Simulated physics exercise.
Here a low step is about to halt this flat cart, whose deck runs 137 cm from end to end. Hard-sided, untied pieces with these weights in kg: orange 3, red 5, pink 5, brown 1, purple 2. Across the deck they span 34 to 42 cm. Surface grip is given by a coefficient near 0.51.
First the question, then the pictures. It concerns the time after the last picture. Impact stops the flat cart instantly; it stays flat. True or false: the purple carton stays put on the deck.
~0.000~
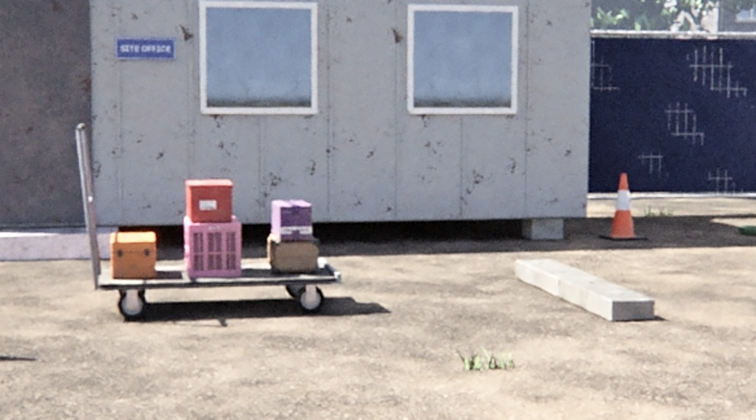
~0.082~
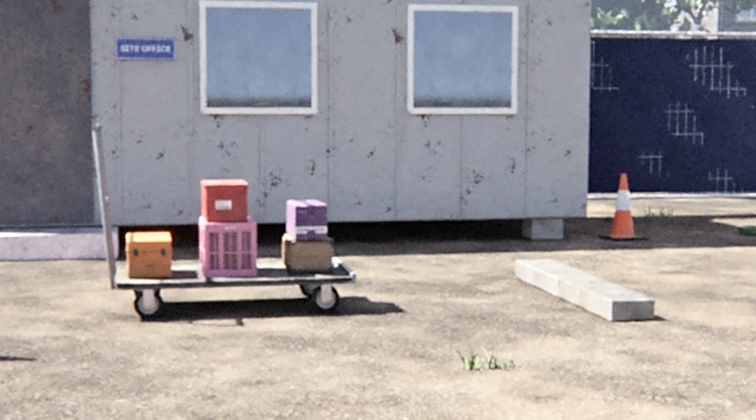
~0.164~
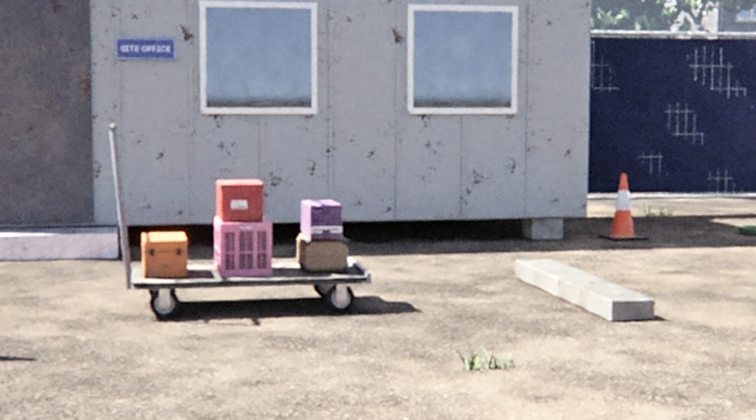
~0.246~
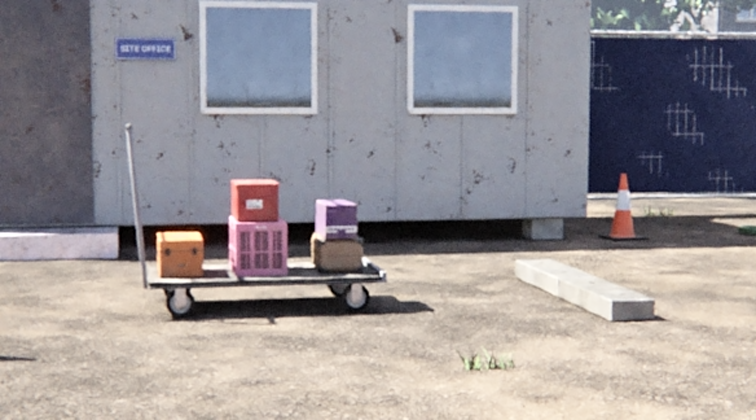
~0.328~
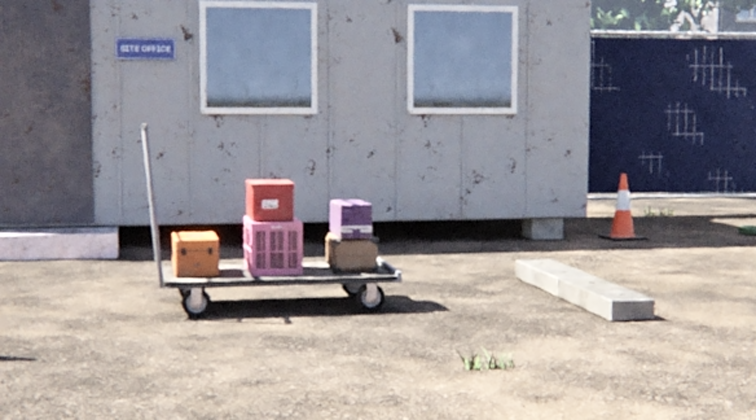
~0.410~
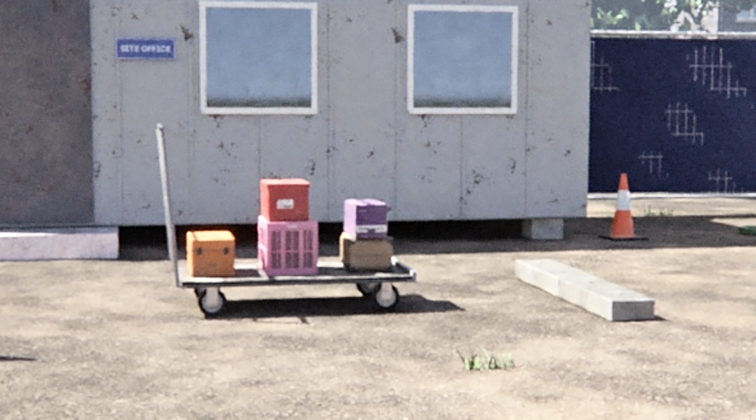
True.
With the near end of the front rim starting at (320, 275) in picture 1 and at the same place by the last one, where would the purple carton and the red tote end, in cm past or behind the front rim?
Purple lands 10 cm beyond the rim; red stays 50 cm short of it.
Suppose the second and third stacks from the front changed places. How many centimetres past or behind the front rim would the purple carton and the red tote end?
After the swap you'd find purple 10 cm back from the rim, with red 110 cm back.
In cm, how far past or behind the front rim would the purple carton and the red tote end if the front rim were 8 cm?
Purple 10 behind, red 60 behind.
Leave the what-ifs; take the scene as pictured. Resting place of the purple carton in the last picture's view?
End point: About (557, 215) px.
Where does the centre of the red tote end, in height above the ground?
Height: Roughly 65 centimetres.
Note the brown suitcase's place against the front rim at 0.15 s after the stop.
Behind the rim, near 15 cm.
After 1.39 s the deck stops.
After 1.79 s the purple carton is 10 cm behind the rim, tilted 0°, near (557, 215) in the last picture's view.
After 2.19 s the purple carton is 10 cm behind the rim, tilted 0°, near (557, 215) in the last picture's view.
Final state at 2.4 s, nothing is past the rim; behind it, orange toolbox, red tote, pink crate, brown suitcase and purple carton.
